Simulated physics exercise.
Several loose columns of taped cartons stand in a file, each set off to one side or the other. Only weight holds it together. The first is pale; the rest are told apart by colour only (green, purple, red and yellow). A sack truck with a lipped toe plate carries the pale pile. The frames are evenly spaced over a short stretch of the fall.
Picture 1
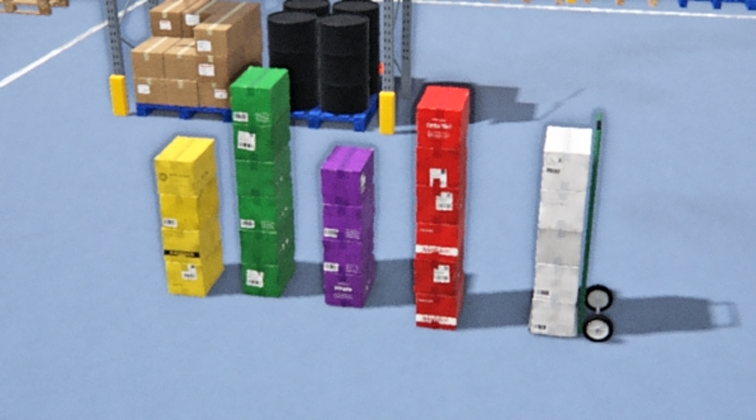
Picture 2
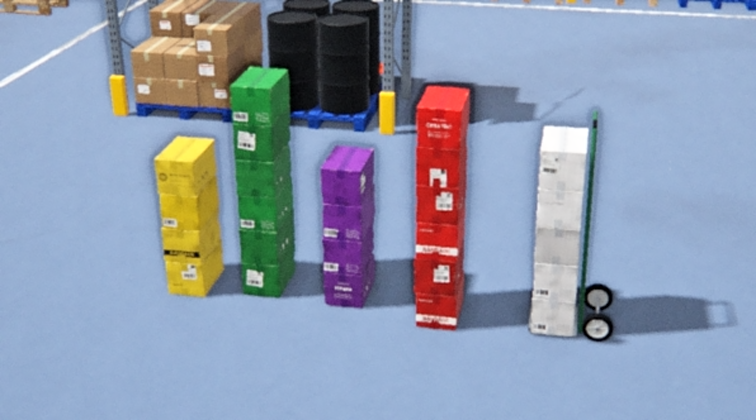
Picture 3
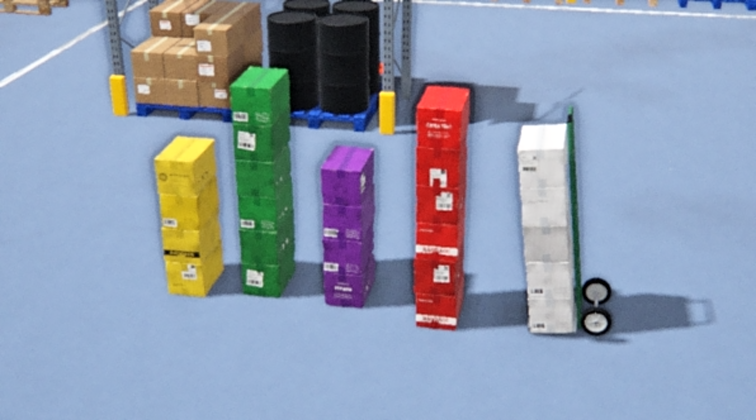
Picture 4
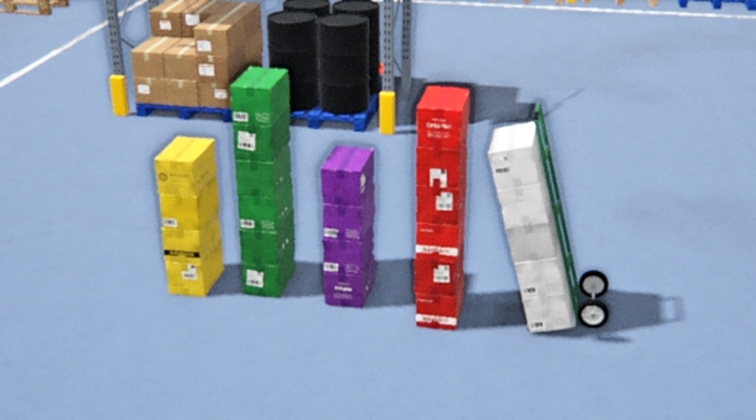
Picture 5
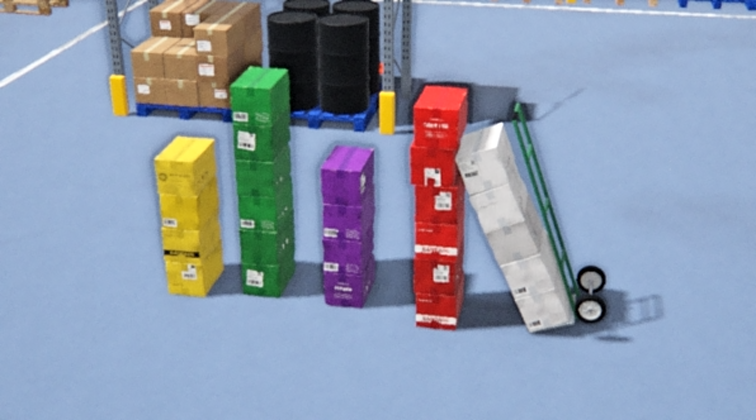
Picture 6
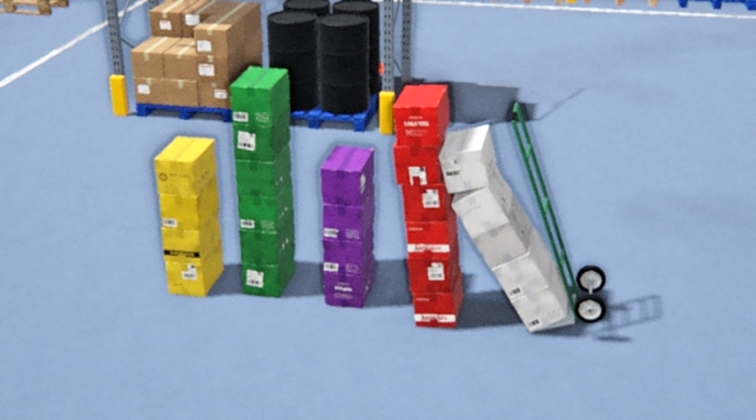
On a blue warehouse floor, a hand truck tilted left with its white boxes beside red, purple, green and yellow stacks; the white column leaned into the red one, shoving some red boxes slightly left.
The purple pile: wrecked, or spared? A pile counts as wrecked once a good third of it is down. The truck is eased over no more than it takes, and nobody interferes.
That pile comes down.
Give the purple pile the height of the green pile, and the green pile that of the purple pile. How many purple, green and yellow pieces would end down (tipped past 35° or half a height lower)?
By colour: Purple 5, green 4, yellow 4.
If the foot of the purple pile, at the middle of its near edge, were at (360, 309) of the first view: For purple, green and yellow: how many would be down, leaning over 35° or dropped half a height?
By colour: Purple 4, green 6, yellow 4.
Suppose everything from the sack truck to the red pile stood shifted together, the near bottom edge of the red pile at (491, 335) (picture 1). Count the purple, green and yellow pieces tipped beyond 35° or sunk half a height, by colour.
By colour: Purple 3, green 6, yellow 4.
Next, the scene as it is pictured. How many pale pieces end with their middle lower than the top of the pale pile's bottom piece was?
It comes to 2.
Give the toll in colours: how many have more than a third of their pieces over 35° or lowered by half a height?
The count is 4.
Soon, 5 of the pale pile down; none of the 4 purple cartons down (0 of 20 in all colours); top purple carton displaced a little; top red carton tipped clearly.
A while on, 5 of the pale pile down; none of the 4 purple cartons down (6 of 20 in all colours); top purple carton tipped clearly; top red carton tipped clearly, about its own height lower.
Towards the end, 5 of the pale pile down; 4 of the 4 purple cartons down (20 of 20 in all colours); top purple carton tipped well over, half its height lower; top red carton tipped well over, some two heights lower.
Then, 5 of the pale pile down; 4 of the 4 purple cartons down (20 of 20 in all colours); top purple carton tipped well over, about its own height lower; top green carton on its side.
Finally, 5 of the pale pile down; 4 of the 4 purple cartons down (20 of 20 in all colours); top purple carton tipped well over, about its own height lower; top green carton upside down. Seen by the last camera, middles, top purple carton near (195, 207).
